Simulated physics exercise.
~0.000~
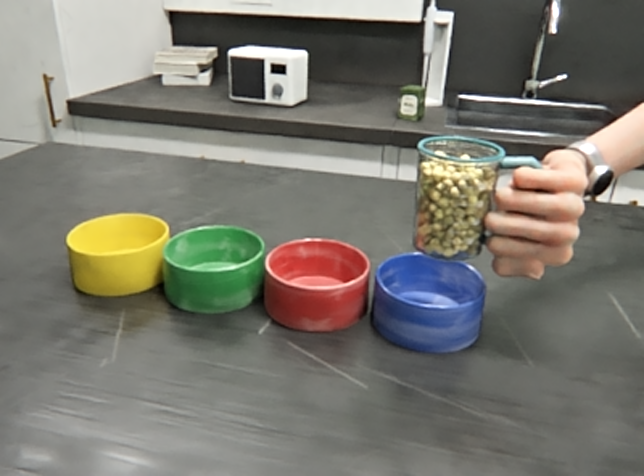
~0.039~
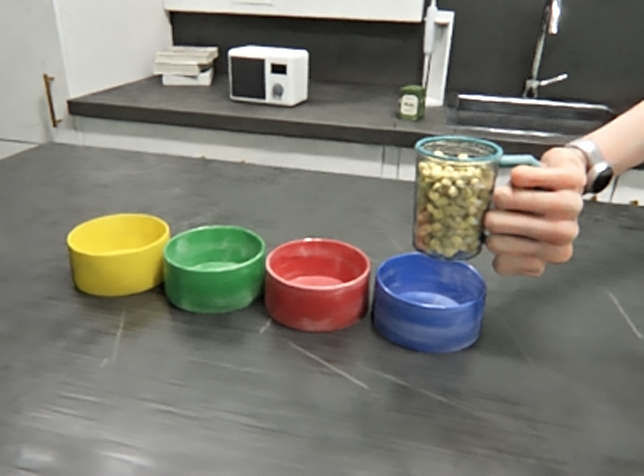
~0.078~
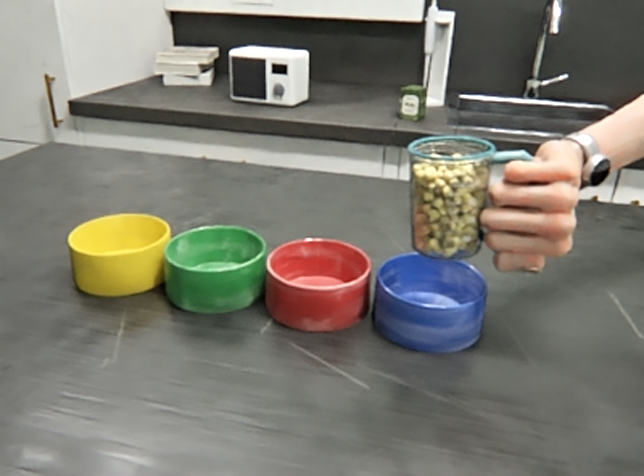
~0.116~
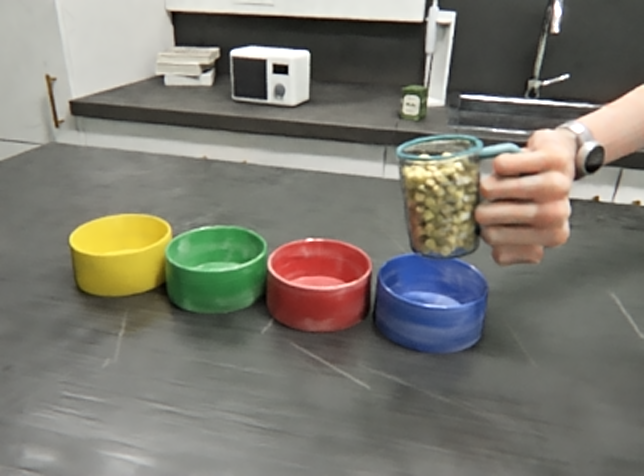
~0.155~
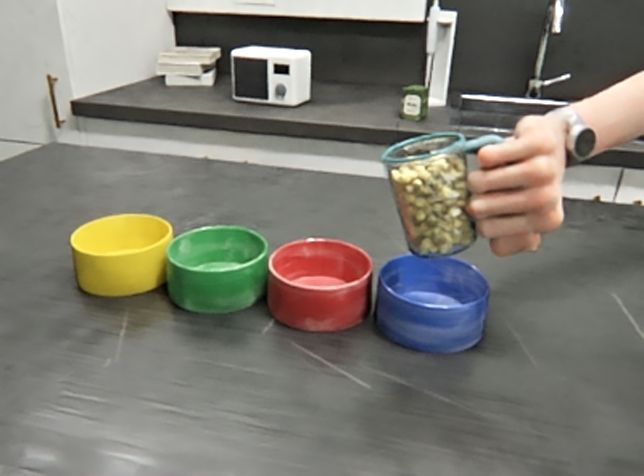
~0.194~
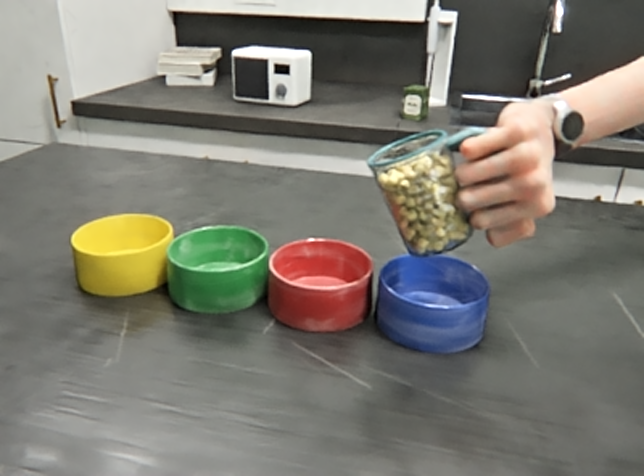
In a kitchen with a dark worktop, seen from slightly above by a nearly still camera, a white appliance, stacked pale dishes and a green jar sit on the back counter. Yellow, green, red and blue bowls stand empty in a row from left to right, while a watch-wearing hand holds a clear cup of pale beans above the blue one. The hand shifts slightly left, steadily tilting the cup leftward with the beans still inside.
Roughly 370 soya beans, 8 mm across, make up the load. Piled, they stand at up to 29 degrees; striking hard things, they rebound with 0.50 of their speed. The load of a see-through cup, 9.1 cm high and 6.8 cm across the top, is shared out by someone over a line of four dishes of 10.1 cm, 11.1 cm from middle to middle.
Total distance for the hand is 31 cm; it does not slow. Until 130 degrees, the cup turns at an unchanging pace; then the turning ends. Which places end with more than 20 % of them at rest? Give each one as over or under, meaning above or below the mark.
Red: Under, blue: Under, green: Over, yellow: Under, counter: Under.
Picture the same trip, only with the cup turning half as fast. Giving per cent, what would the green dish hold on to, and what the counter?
I'd say green ends at 0 while the counter ends at 0.
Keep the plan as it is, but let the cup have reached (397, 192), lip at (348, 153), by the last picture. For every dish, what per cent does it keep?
In the end red holds 0, blue holds 0, green holds 0, yellow holds 90.
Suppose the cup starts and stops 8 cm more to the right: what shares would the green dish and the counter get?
Shares - green 10 / counter 10.
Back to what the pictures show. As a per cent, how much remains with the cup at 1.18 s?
0 %.
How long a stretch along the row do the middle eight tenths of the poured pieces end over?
Roughly 6 cm of the row.
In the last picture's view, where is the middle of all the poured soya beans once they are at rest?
When it all comes to rest, the middle is near (212, 266).
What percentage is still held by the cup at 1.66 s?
0 per cent.
After 0.79 s, tilt 130 degrees; cup holds 50 %, green 45 %.
After 1.18 s, tilt 130 degrees; cup holds 0 %, green 95 %.
After 1.66 s, tilt 130 degrees; cup holds 0 %, green 95 %.
At rest (2.0 s), red 0 %, blue 0 %, green 95 %, yellow 0 %, counter 5 %.
